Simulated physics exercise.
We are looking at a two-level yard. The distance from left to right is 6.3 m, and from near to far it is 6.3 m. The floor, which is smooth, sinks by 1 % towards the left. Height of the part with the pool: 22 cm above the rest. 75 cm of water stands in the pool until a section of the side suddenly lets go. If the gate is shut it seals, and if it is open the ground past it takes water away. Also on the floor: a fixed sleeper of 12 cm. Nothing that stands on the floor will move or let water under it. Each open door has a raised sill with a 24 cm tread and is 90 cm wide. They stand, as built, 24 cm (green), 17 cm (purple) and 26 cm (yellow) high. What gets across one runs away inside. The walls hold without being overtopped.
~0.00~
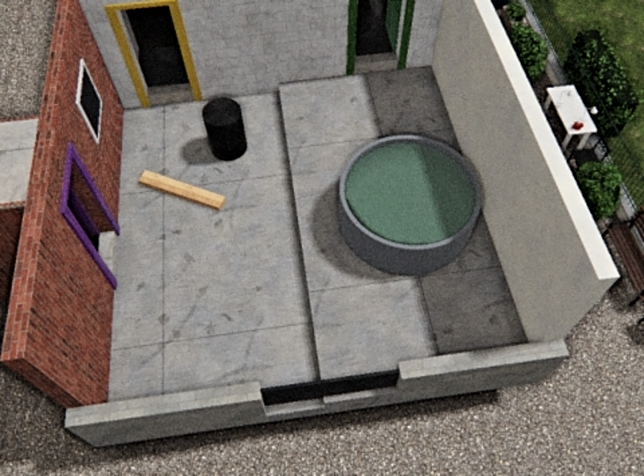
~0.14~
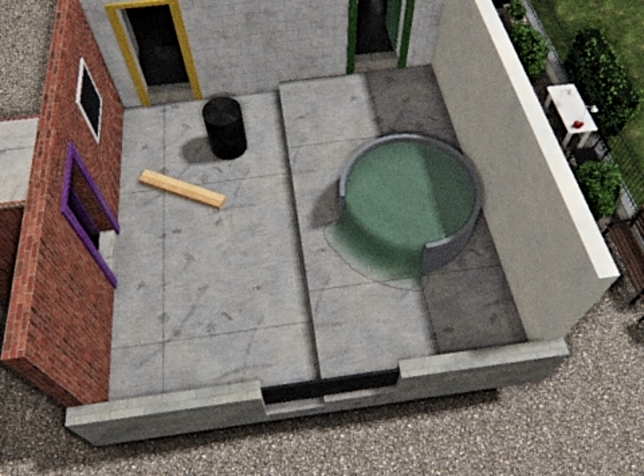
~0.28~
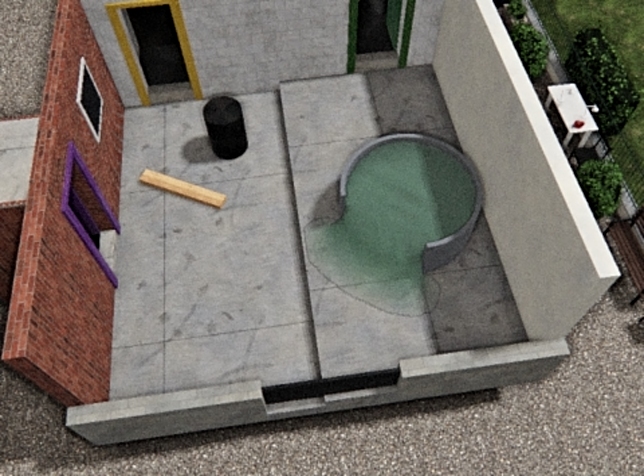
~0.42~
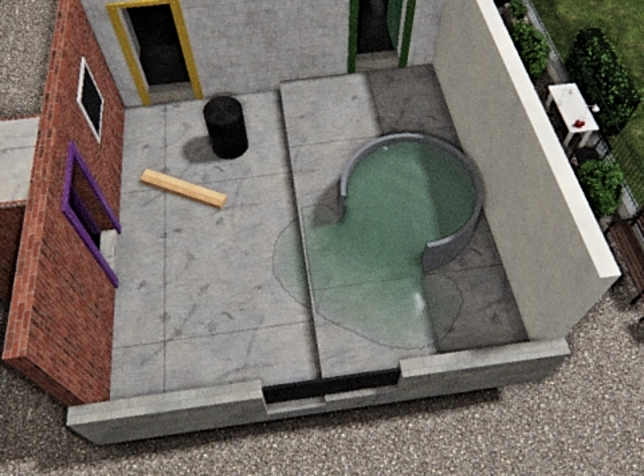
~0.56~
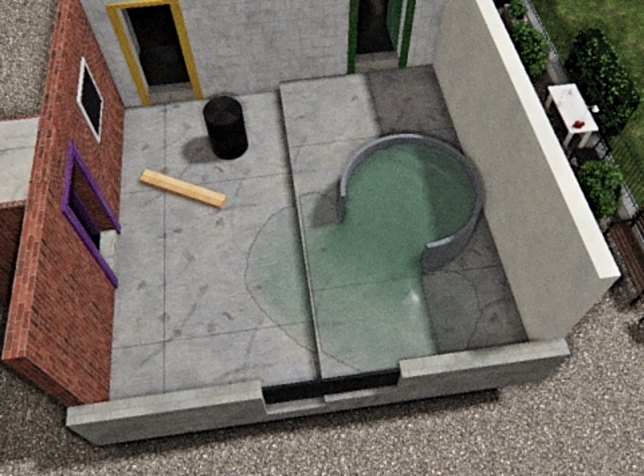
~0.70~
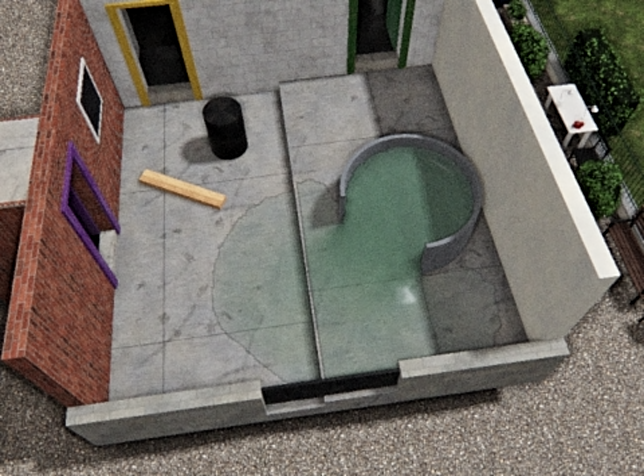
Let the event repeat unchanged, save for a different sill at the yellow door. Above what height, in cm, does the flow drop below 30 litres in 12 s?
About 15 cm.
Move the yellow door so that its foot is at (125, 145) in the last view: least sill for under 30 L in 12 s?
Close to 11.5 cm at the least.
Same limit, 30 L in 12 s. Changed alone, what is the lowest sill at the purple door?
Purple would need about 12.0 cm on its own.
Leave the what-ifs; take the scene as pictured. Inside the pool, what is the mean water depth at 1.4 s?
It averages close to 38 centimetres.
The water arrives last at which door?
The green one comes last.
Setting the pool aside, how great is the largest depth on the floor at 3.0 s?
I'd estimate roughly 44 cm.
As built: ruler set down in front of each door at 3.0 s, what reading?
Door by door in cm - green 0, purple 20, yellow 0.
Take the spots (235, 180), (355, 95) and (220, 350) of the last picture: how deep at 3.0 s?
The three readings, in order, are 1, 0 and 12 cm.
After 1.4 s water covers 40 % of the floor, deepest (38 cm) near (306, 392); it has not reached the yellow door.
After 3.0 s water covers 45 % of the floor, deepest (44 cm) near (109, 421); it has not reached the yellow door.
After 12.0 s water covers 75 % of the floor, deepest (18 cm) near (109, 421); 11 cm at the yellow door, 0 litres in over its 26 cm sill.
At the yellow door as built, the water arrived by 4.2 s and peaked near 24 cm at 4.8 s.
Run again over the same 12 s with other heights there, 40 litres in over 14 cm, 7 litres over 19 cm. The limit of 30 litres is kept from about 15 cm up.
